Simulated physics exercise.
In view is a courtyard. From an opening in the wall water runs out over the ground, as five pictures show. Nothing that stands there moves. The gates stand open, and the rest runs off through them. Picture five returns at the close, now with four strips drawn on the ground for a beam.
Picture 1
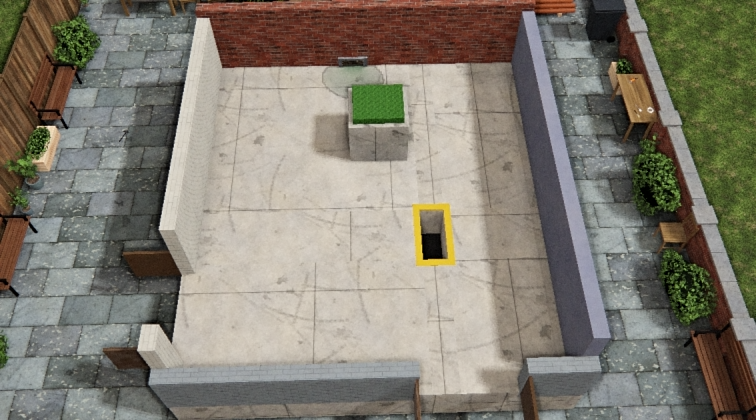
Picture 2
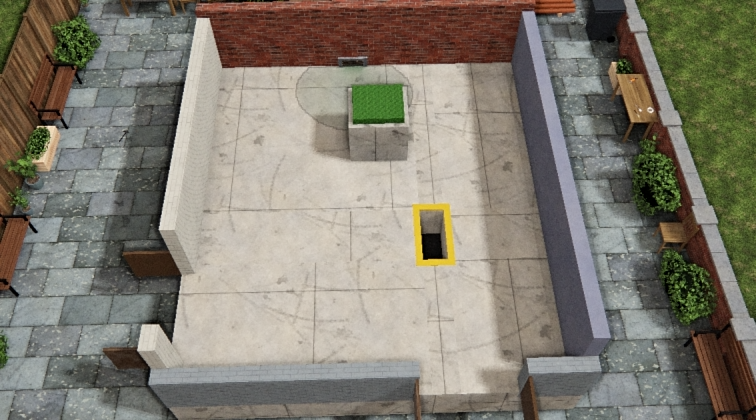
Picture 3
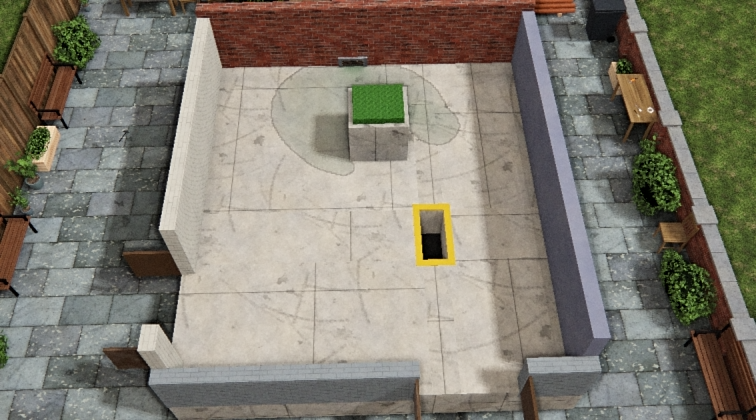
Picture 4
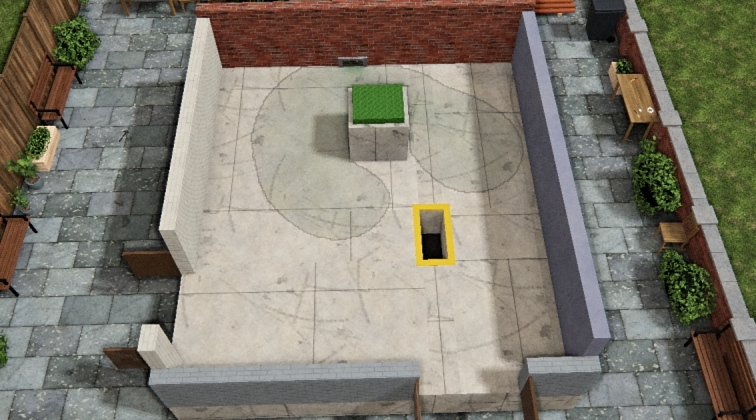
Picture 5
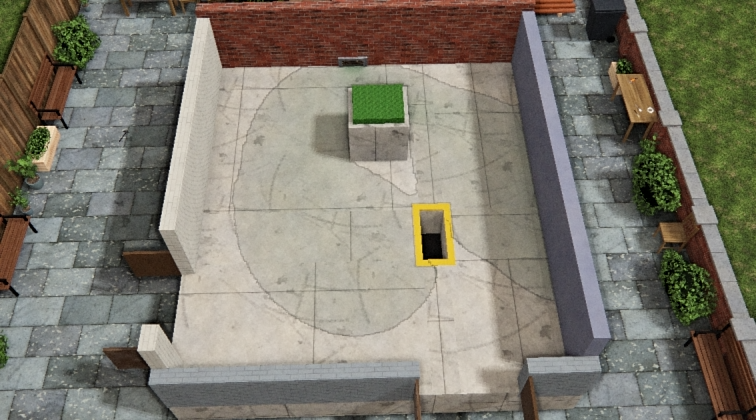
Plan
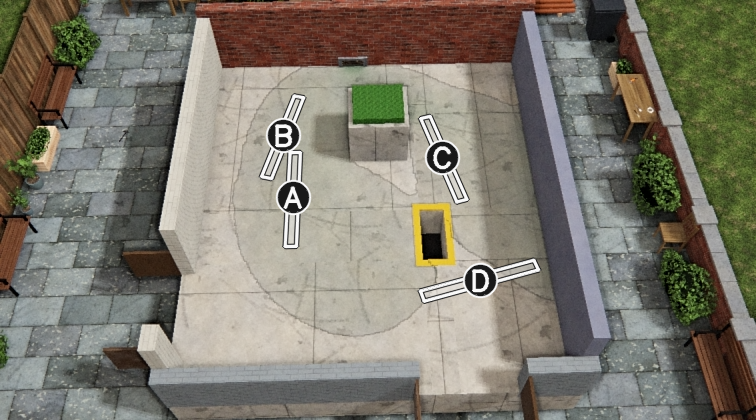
A walled courtyard with a pale slab floor is seen from high above, between grey paved strips with benches and shrubs. A red brick wall stands at the back, a block topped with green sits before it, and a yellow-edged opening lies right of centre. From the back wall, a thin sheet of water spreads around the block and across the floor, reaching the yellow-edged opening, while the camera stays still.
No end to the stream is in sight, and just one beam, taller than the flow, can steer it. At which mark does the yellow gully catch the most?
D is best.
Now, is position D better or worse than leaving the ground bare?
Position D is better.
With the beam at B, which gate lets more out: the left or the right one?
More leaves on the right.
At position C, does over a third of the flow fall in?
No.
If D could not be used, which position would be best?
Here it is position C.
In white, A from (290, 246) to (295, 152); B from (266, 177) to (298, 96); C from (425, 117) to (461, 200); D from (422, 296) to (536, 265).
Choosing A, about 9 % of the stream goes into the yellow gully, about 90 % out by the gates.
Choosing B, about 8 % of the stream goes into the yellow gully, about 90 % out by the gates.
Choosing C, about 15 % of the stream goes into the yellow gully, about 84 % out by the gates.
Choosing D, about 26 % of the stream goes into the yellow gully, about 72 % out by the gates.
